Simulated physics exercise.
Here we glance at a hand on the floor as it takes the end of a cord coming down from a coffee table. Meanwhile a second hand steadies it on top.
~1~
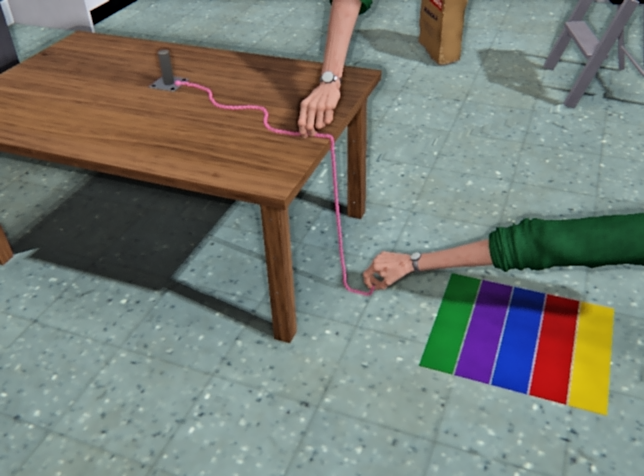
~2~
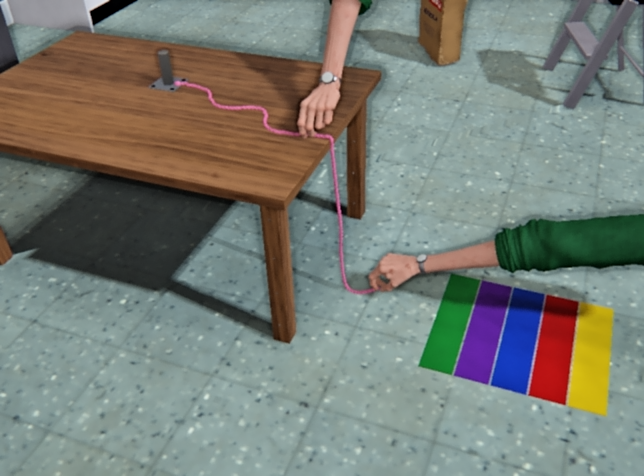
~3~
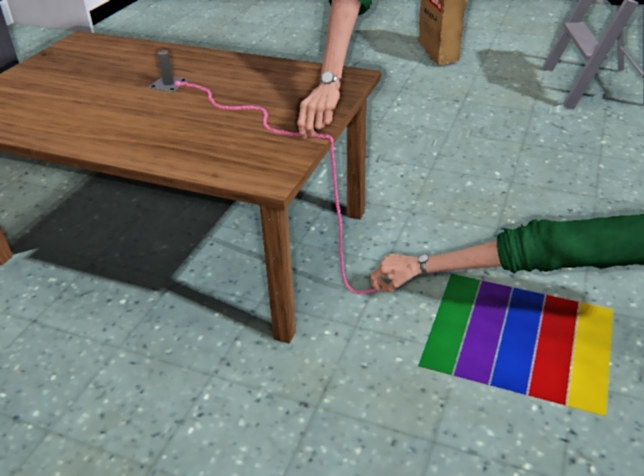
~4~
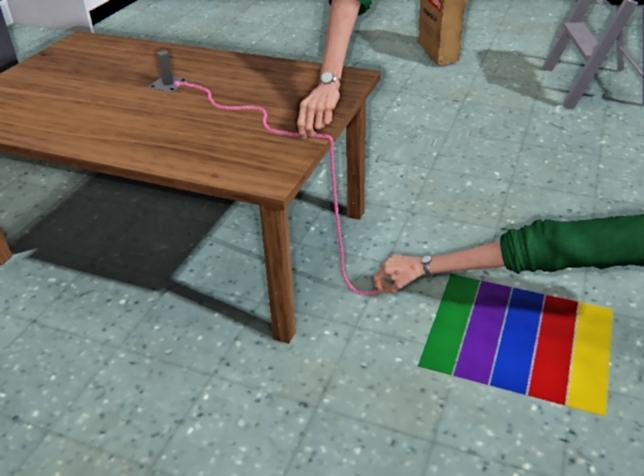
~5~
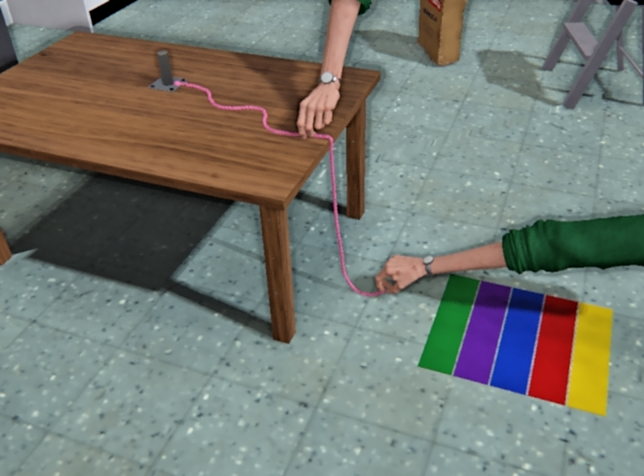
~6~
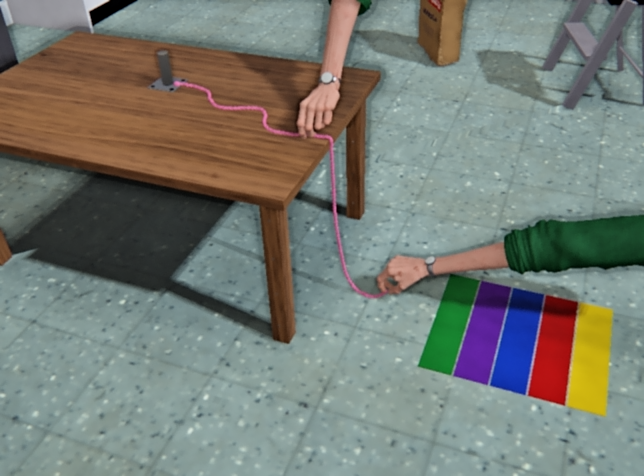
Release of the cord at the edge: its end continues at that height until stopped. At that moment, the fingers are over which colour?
Over the blue one.
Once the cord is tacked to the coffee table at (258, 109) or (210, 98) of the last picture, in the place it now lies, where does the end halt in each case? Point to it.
Taking the tries in turn, you get (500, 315) and then (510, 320).
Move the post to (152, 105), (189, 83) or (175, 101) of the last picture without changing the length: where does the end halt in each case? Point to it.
Try by try, around (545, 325), (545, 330) and (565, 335).
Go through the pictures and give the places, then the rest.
In the first picture, end (373, 286); green (442, 351); purple (477, 360); blue (513, 369); red (551, 379); yellow (589, 389).
In the second picture, end (379, 288); cord through (202, 88) (238, 108) (274, 131) (333, 155) (340, 217) (343, 275).
In the third picture, end (381, 289).
In the fourth picture, end (384, 290); cord through (201, 88) (237, 108) (274, 131) (332, 155) (337, 217) (344, 275).
In the fifth picture, end (385, 290).
In the sixth picture, end (387, 291); cord through (201, 89) (237, 108) (274, 131) (332, 155) (335, 217) (347, 276).
Soon after, end near (465, 309); over green.
Then, end near (500, 317); over purple.
At full stretch, end near (521, 322); over blue. The end stops over the blue strip.
